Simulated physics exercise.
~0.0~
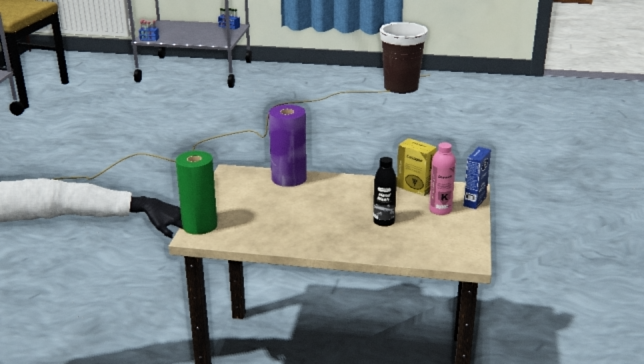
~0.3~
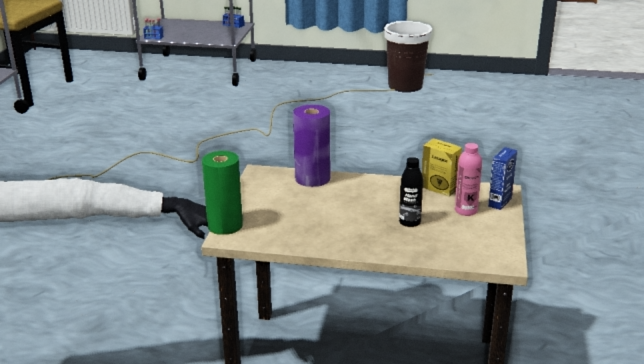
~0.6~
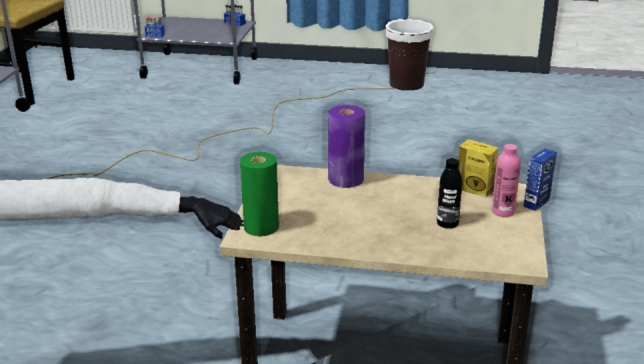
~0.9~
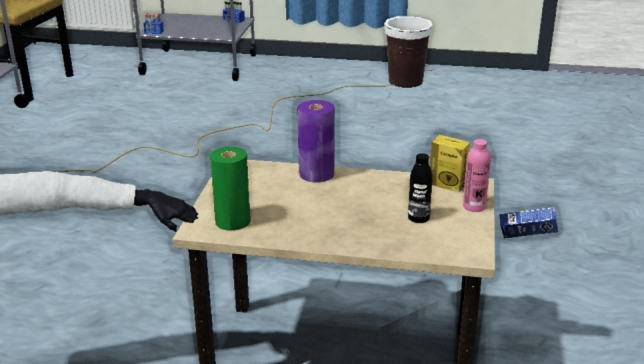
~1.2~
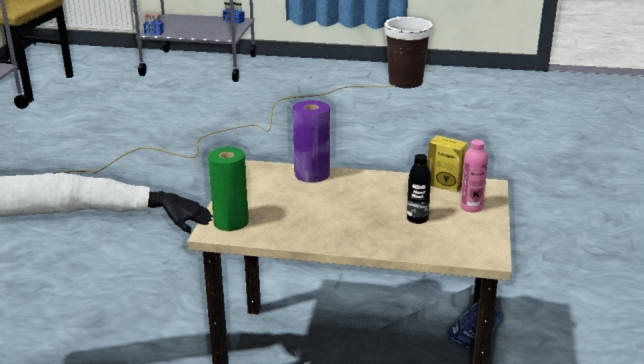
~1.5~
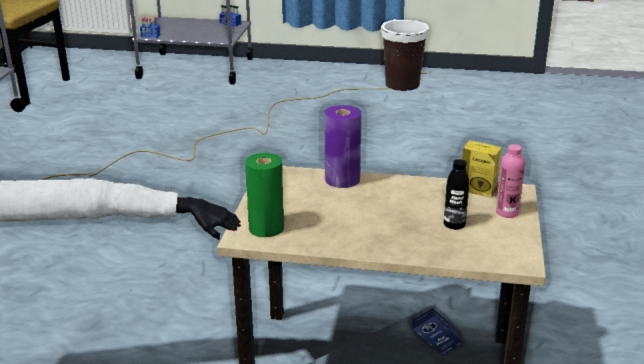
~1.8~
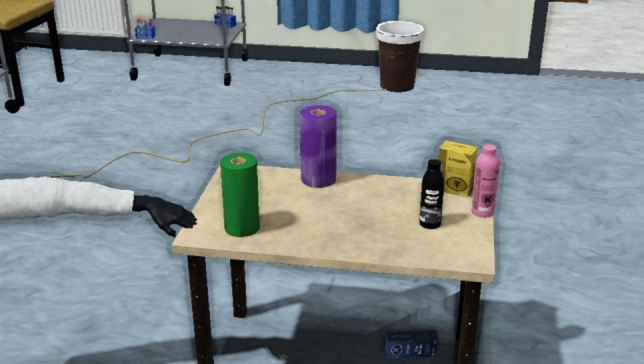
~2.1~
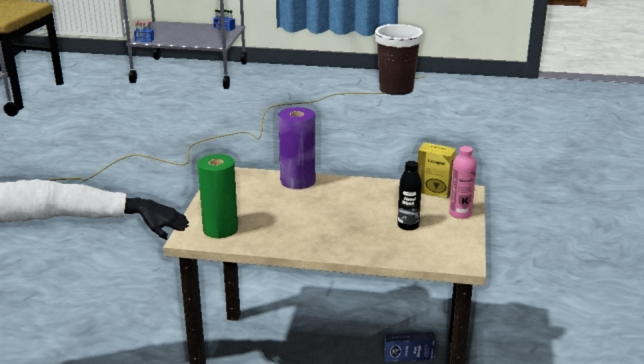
A blue packet falls off the shoved side table while the rolls and bottles stay upright.
